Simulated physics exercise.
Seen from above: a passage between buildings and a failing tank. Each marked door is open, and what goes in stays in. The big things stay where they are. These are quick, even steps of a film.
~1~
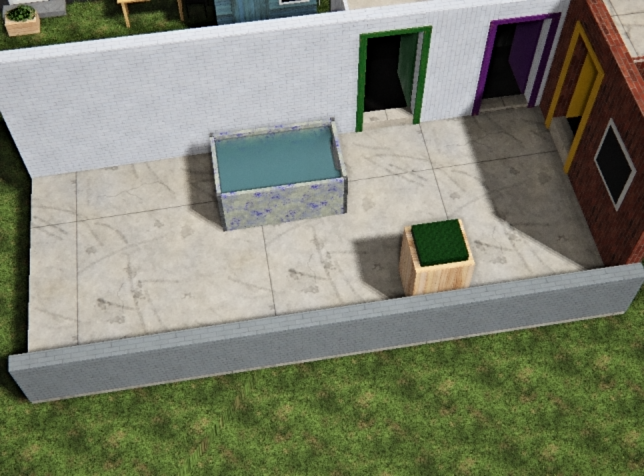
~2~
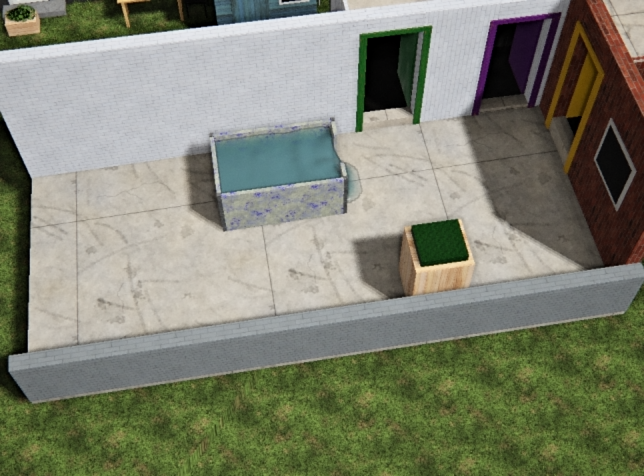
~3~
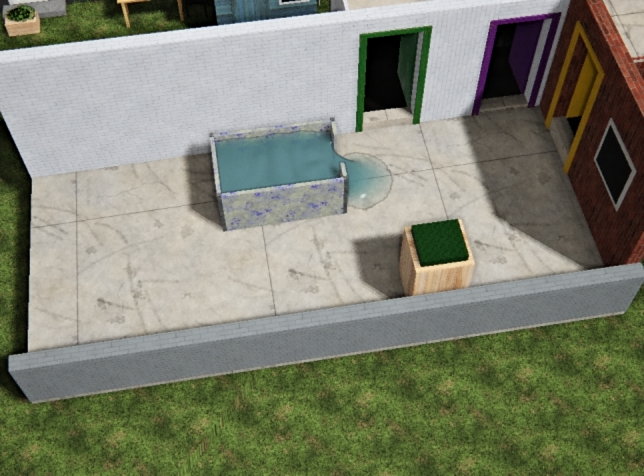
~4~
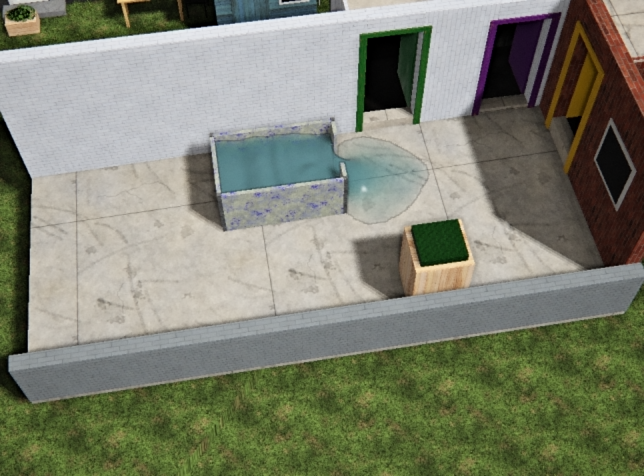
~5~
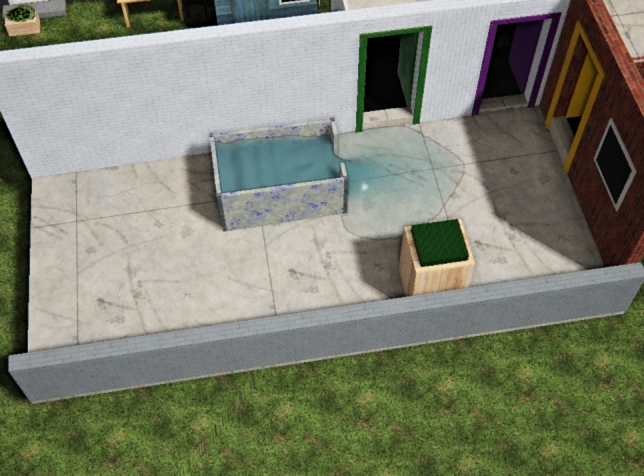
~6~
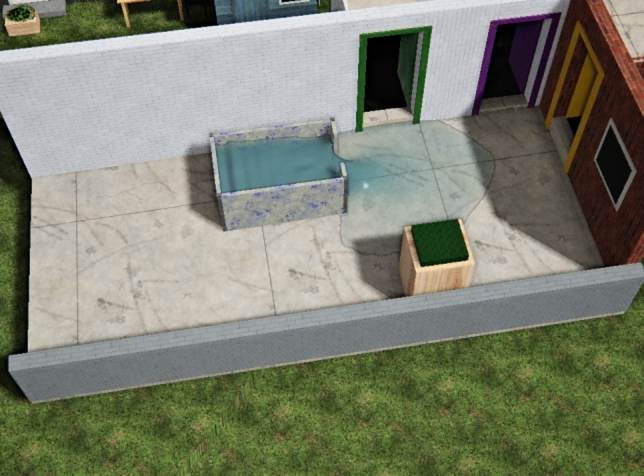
At first, a rectangular tank of still, blue-green water stands on a pale paved yard near a wooden planter with a green top. Water then pours from the tank's right side onto the paving, and the clear puddle spreads rightward in a widening, rounded sheet, reaching the paving in front of the green-framed doorway.
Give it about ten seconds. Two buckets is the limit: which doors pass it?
The yellow door stays under that; the purple door takes more than that; the green door stays under that.
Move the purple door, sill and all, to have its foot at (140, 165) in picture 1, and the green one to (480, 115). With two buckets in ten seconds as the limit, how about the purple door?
One by one: Purple takes less.
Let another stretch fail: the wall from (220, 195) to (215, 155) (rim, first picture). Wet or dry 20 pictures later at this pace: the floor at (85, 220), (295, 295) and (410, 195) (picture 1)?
As listed: Awash, clear, clear.
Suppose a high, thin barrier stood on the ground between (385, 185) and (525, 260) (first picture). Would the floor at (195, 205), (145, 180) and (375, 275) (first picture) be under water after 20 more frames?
One after the other: Not flooded, clear, awash.
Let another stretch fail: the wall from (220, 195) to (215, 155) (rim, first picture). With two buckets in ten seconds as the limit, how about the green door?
In short: Green holds.
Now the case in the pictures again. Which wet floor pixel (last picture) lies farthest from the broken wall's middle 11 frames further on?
At about (610, 287).
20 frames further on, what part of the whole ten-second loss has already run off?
Near 40 in a hundred.
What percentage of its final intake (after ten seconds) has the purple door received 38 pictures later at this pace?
Some 95 per cent.
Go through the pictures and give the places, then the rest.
In the first frame, still water in the water tank at (278, 160).
In the second frame, water pours out at (337, 173) and has run to (352, 197).
In the third frame, water pours out at (337, 174) and has run to (388, 180).
In the fourth frame, water pours out at (337, 174) and has run to (423, 178).
In the fifth frame, water pours out at (337, 174) and has run to (458, 173).
In the sixth frame, the front is at (489, 168), out from the gap at (337, 174).
A moment on, water covers 35 % of the floor; the yellow door wet at the sill, nothing in, the purple door wet at the sill, nothing in, the green door wet at the sill, nothing in.
Next, water covers 40 % of the floor; the yellow door wet at the sill, nothing in, the purple door under two buckets in, the green door under two buckets in.
Then, water covers 45 % of the floor; the yellow door wet at the sill, nothing in, the purple door over two buckets in, the green door under two buckets in.
Later, water covers 60 % of the floor; the yellow door wet at the sill, nothing in, the purple door over two buckets in, the green door under two buckets in.
In the end, water covers 90 % of the floor; the yellow door wet at the sill, nothing in, the purple door far over two buckets in, the green door under two buckets in.
